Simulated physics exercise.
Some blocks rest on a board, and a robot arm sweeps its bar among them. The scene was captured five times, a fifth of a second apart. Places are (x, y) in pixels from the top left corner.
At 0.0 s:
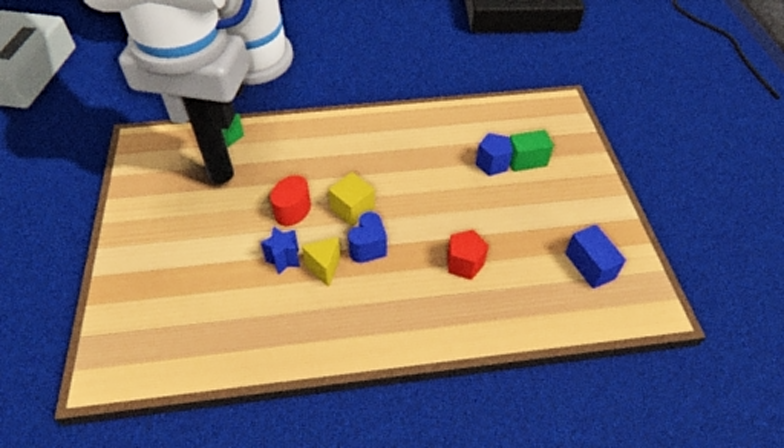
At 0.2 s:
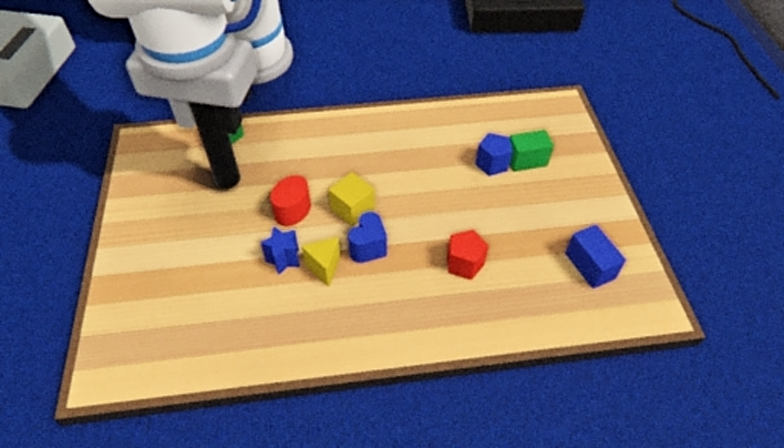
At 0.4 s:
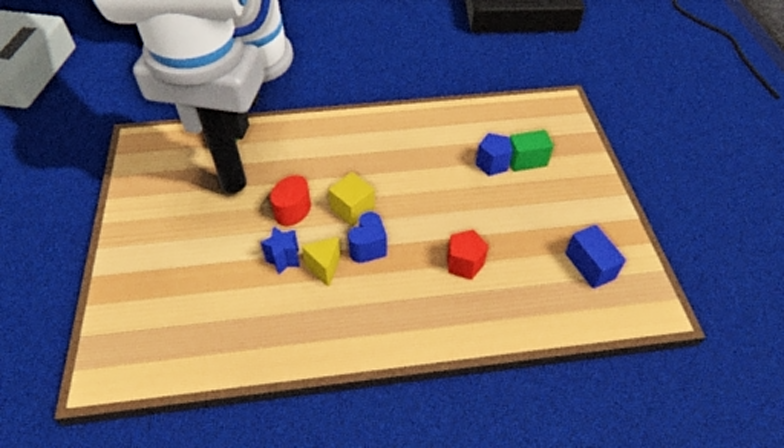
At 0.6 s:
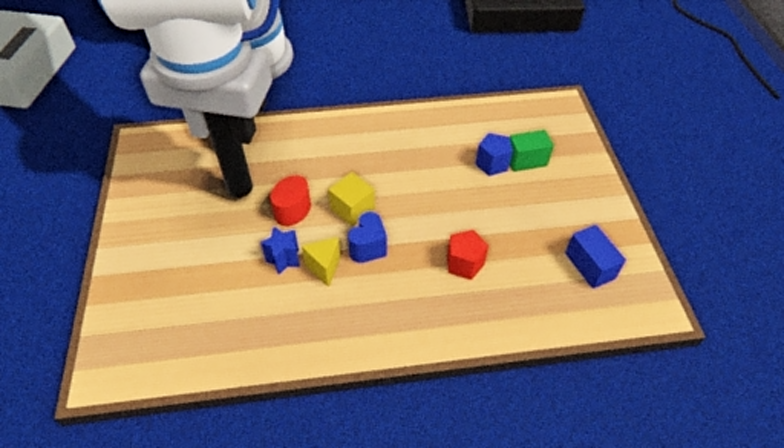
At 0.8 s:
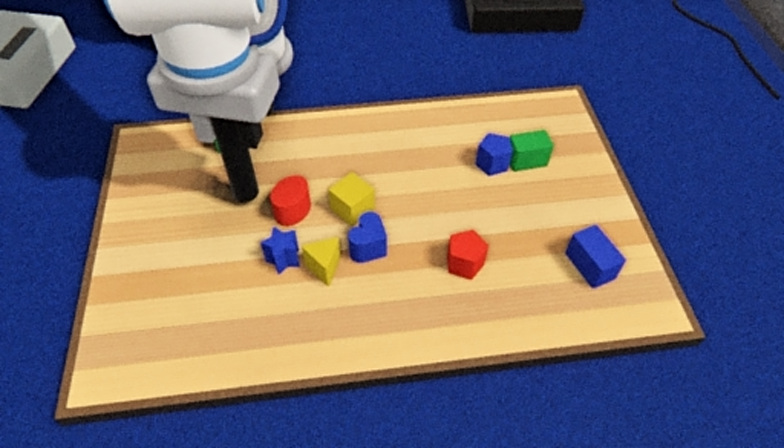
Robot arm sliding its black bar slightly right and down toward a red block on a wooden board, the coloured blocks staying still.
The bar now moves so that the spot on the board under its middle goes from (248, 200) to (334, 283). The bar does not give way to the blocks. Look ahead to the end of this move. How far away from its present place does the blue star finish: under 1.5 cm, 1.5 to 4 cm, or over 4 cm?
My estimate: In the 1.5 to 4 cm range.
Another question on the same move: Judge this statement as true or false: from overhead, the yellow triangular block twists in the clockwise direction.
That is false.
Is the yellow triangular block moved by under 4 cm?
It seems not.
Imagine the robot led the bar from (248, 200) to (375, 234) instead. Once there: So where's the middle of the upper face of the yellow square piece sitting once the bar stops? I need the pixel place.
I think it will end close to (414, 175).
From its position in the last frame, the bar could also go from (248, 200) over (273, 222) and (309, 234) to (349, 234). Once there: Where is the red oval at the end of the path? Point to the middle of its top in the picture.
At roughly (317, 191).
What follows on the original path. One third of the way, bar (272, 220); red oval (297, 193), turned 30° anticlockwise.
Two thirds of the way, bar (301, 247); blue star (283, 255), turned 15° clockwise; red oval (298, 193), turned 35° anticlockwise.
At the end, bar (333, 276); blue star (286, 259), turned 50° clockwise; red oval (298, 193), turned 35° anticlockwise; yellow triangular block (358, 269), turned 70° anticlockwise; blue heart block still.
